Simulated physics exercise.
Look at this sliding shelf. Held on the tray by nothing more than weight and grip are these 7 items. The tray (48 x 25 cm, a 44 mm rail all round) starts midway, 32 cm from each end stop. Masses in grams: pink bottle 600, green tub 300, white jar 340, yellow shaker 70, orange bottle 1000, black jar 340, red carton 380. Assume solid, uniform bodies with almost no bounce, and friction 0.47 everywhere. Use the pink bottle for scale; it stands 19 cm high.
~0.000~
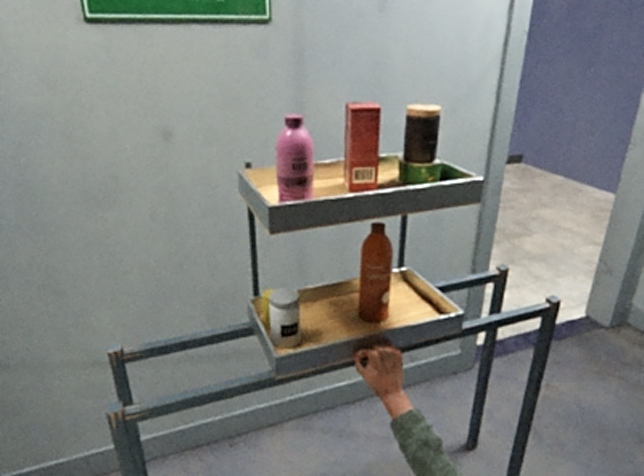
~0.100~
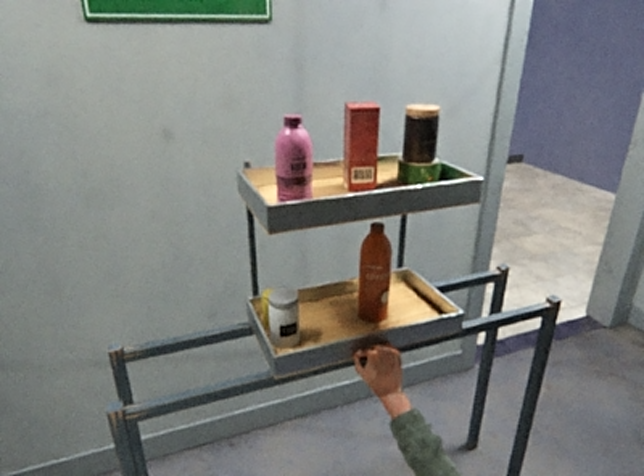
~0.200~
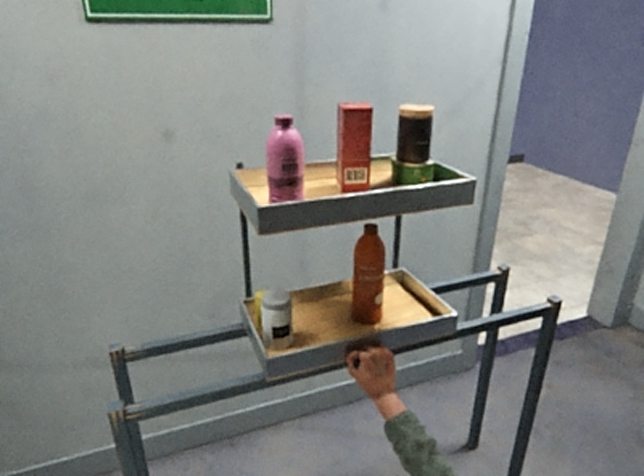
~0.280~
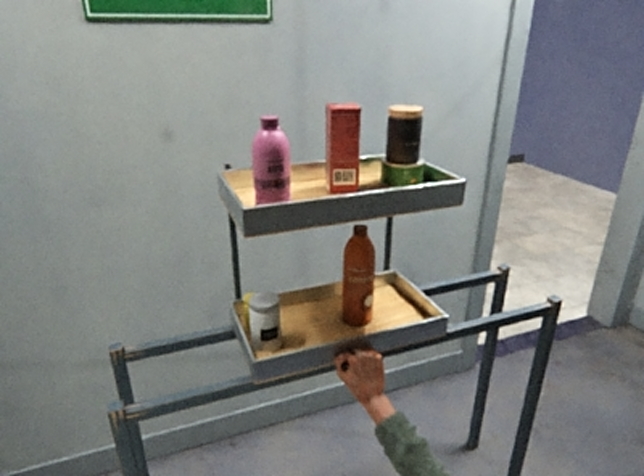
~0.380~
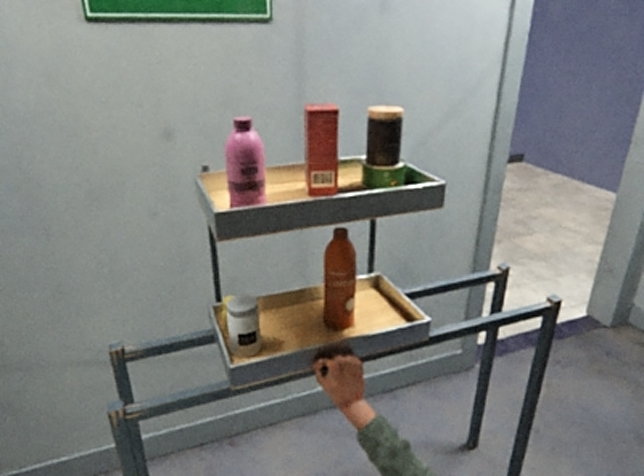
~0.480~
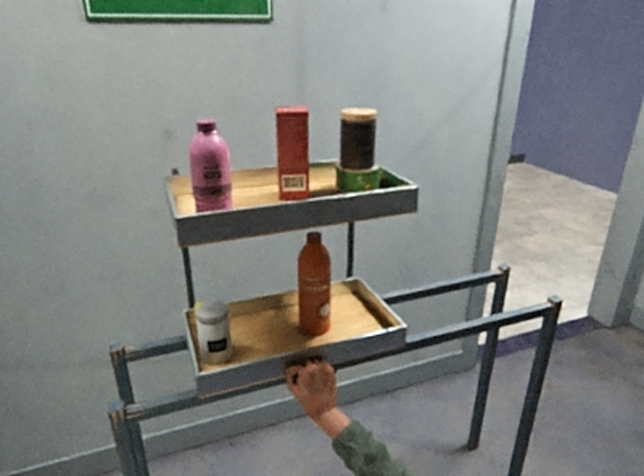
In a grey-walled room, a hand slides a two-tier shelf of containers left along rails.
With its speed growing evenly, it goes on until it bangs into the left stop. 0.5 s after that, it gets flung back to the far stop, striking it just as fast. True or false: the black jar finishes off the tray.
False.
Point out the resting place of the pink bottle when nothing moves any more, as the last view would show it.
Resting point, approx. (497, 168) px.
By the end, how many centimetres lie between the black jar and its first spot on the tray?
I'd put it at about 1 centimetres.
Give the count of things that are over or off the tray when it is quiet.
5.
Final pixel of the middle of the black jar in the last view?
It stops at about (531, 123).
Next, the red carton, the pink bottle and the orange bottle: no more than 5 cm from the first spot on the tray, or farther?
First, the red carton is moved away; second, the pink bottle is moved away; third, the orange bottle is moved away.
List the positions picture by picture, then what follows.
In the first frame, tray midway; black jar (422, 133); pink bottle (295, 165).
In the second frame, tray midway; white jar (284, 318).
In the third frame, tray moved 2 cm left; orange bottle (369, 273); red carton (354, 148).
In the fourth frame, tray moved 5 cm left; pink bottle (272, 166); green tub (402, 171).
In the fifth frame, tray moved 10 cm left; white jar (244, 326).
In the sixth frame, tray moved 17 cm left; black jar (358, 139); orange bottle (314, 283).
Around 0.88 s, tray moved 32 cm left; black jar at 8° to upright near (239, 147); orange bottle at 47° to upright; red carton at 47° to upright.
Around 2.48 s, tray moved 32 cm right; black jar shifted 3 cm near (519, 123); orange bottle on its side; red carton on its side.
Finally (3.4 s), on their side or leaning hard on the tray, pink bottle, white jar, yellow shaker, orange bottle and red carton; the other 2 still in place (within 5 cm). In the last view, black jar near (531, 123).
